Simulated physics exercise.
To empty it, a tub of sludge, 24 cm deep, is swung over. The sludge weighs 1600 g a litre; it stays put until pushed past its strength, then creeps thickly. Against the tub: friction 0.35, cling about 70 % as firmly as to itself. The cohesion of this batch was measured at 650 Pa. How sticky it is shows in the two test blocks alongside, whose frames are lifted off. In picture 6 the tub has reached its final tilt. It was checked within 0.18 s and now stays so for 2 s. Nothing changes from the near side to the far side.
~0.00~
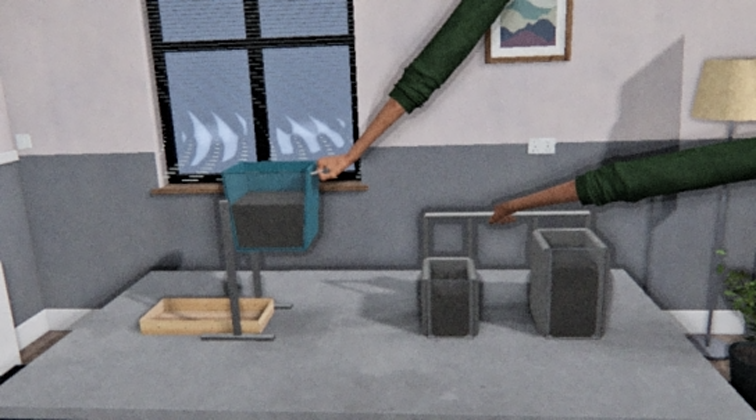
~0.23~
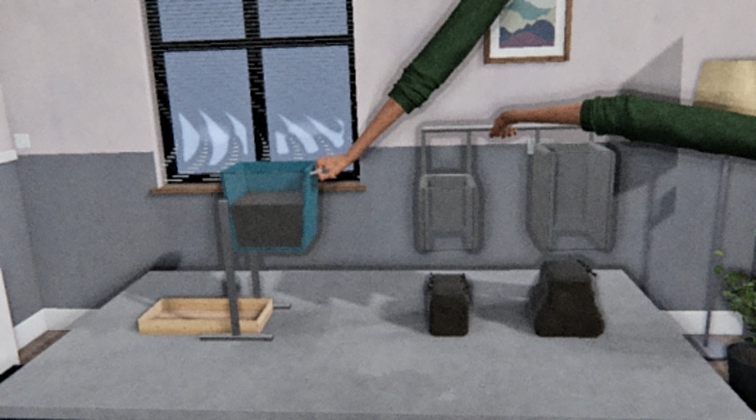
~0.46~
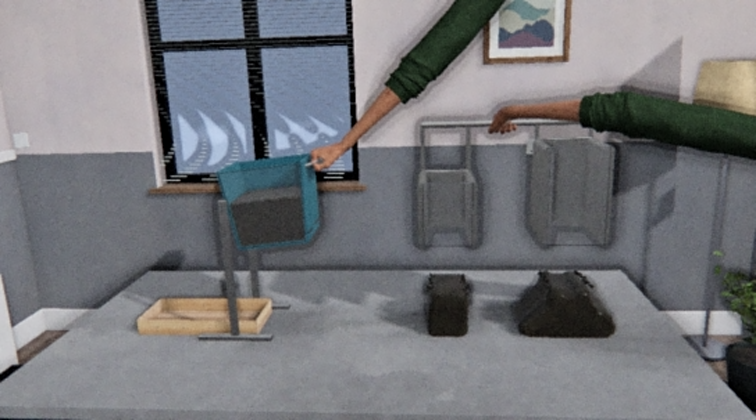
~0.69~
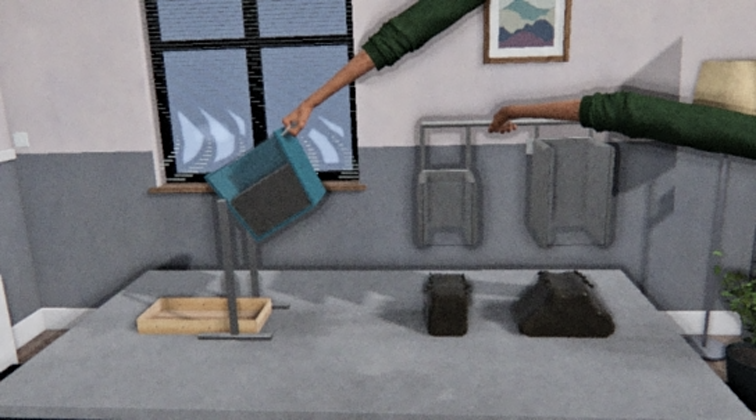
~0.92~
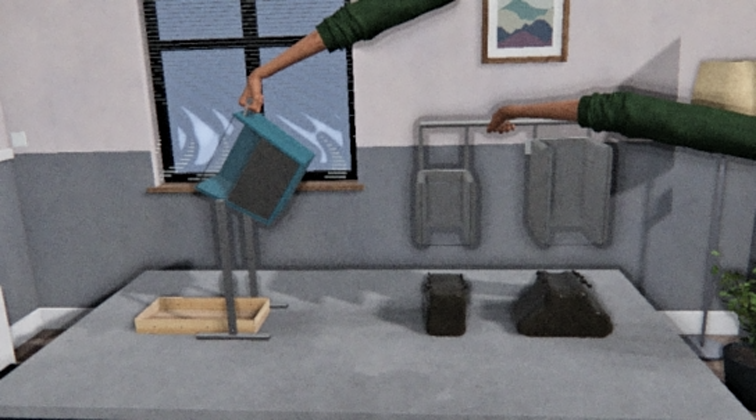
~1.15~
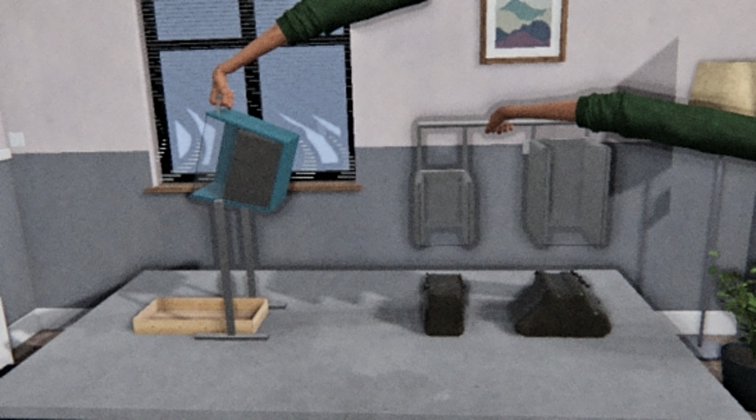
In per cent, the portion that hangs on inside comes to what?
Close to 100 per cent.
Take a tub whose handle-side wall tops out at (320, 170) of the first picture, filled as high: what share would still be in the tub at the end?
In that case some 100 per cent.
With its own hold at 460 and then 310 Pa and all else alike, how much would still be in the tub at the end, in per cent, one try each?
In turn about 100 %, 90 %.
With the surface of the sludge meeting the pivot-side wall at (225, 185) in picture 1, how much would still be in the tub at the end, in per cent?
It would be near 100 %.
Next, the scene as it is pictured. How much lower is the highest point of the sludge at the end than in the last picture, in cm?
Some 1 cm.
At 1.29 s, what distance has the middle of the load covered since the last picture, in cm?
Some 1 cm.
By 1.29 s, the tub is at 73 degrees and holds 100 %.
By 1.46 s, the tub is at 73 degrees and holds 100 %.
By 1.63 s, the tub is at 73 degrees and holds 100 %.
By 1.80 s, the tub is at 73 degrees and holds 100 %.
By 3.15 s, at the end, the tub is at 73 degrees and holds 100 %.
